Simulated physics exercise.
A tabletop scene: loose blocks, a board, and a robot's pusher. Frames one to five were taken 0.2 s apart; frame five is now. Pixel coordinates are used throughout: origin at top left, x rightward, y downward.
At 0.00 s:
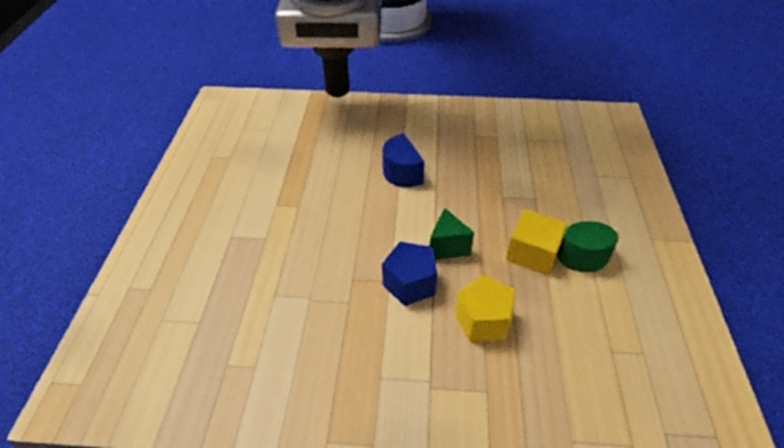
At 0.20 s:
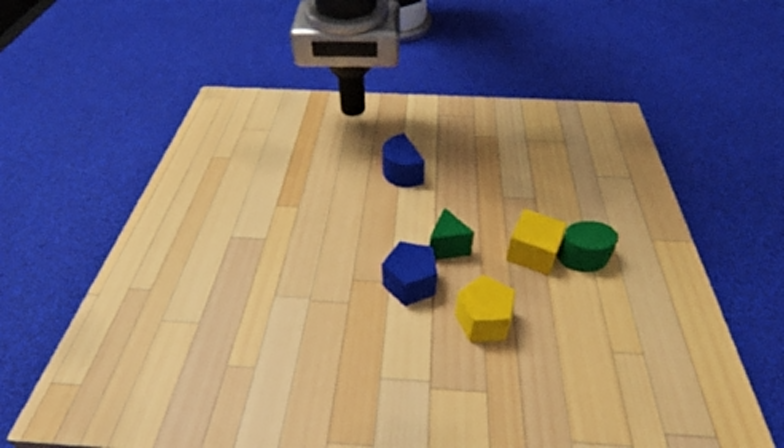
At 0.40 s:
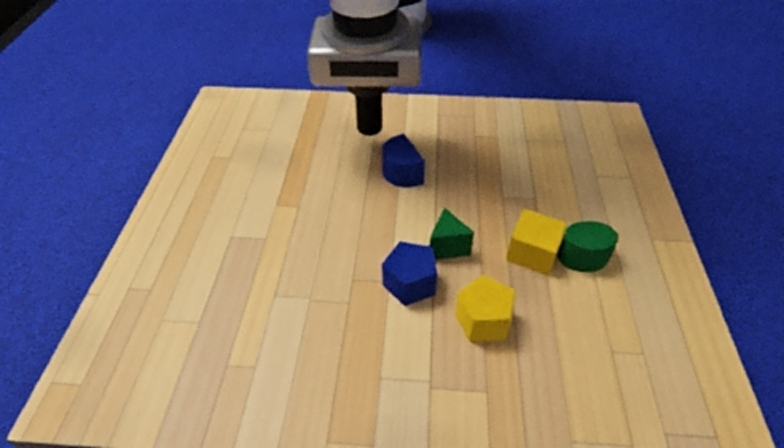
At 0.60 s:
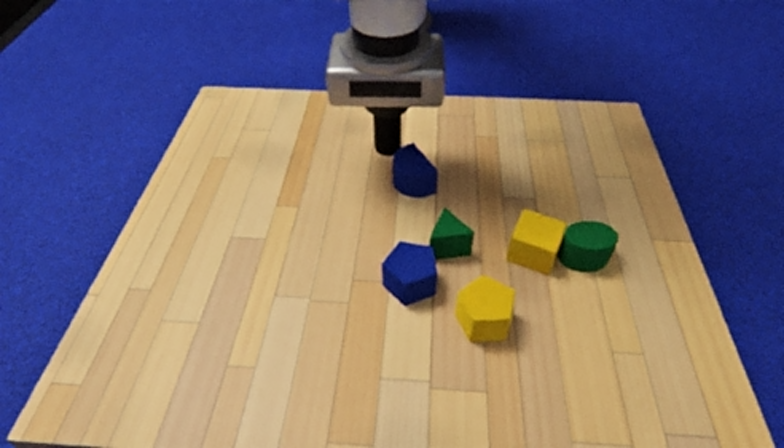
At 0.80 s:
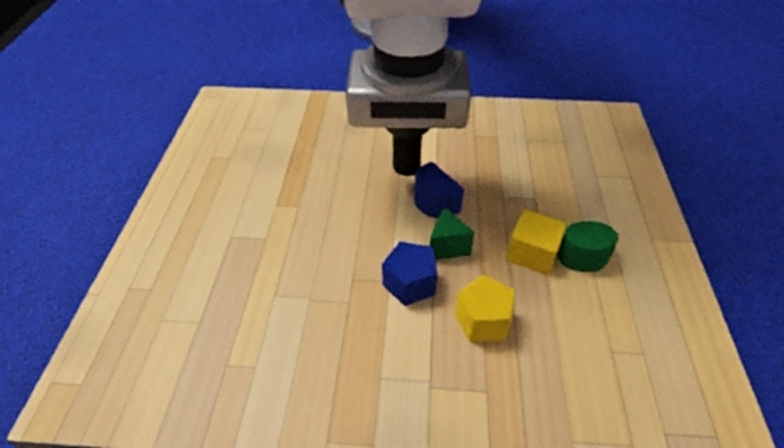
A robot's dark-tipped pusher moves toward the viewer and slightly right across a pale wooden board on a blue surface, seen from above at an angle by a still camera. Near the middle sit a blue half-round block, a green triangle, and blue and yellow pentagons, with a yellow cube and green oval to the right. The pusher meets the half-round block and nudges it a short way toward the triangle, turning it slightly, while the others stay still.
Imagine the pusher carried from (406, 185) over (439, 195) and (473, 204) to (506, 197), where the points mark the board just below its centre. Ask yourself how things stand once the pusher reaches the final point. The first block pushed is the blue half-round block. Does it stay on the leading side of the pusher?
Fallen away.
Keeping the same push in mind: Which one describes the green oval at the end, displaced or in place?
It keeps its spot.
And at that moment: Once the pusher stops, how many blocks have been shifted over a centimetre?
I reckon the push displaces only one of the blocks by more than 1 cm.
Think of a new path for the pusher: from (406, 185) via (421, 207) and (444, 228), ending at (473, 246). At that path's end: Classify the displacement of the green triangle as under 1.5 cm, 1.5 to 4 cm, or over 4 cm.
The middle band: 1.5 to 4 cm.
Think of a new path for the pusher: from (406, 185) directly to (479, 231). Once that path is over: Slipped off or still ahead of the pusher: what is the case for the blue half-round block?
It keeps leading.
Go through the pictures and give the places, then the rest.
The first picture shows lower end of the pusher (338, 92), tops of blocks, blue half-round block (401, 150), green triangle (450, 225), green oval (592, 234).
The second picture shows pusher (353, 110), blocks as before.
The third picture shows pusher (370, 129), blocks as before.
The fourth picture shows pusher (388, 149), blue half-round block (413, 160).
The fifth picture shows pusher (407, 168), blue half-round block (436, 179), green triangle (450, 225), green oval (592, 234).
The first path, step by step. One third of the way, pusher (441, 178); blue half-round block (464, 194), turned 25° clockwise.
Two thirds of the way, pusher (476, 187); blue half-round block (485, 207), turned 65° clockwise.
At the end, pusher (510, 180); blue half-round block (488, 207), turned 75° clockwise; green triangle not moved; green oval not moved.
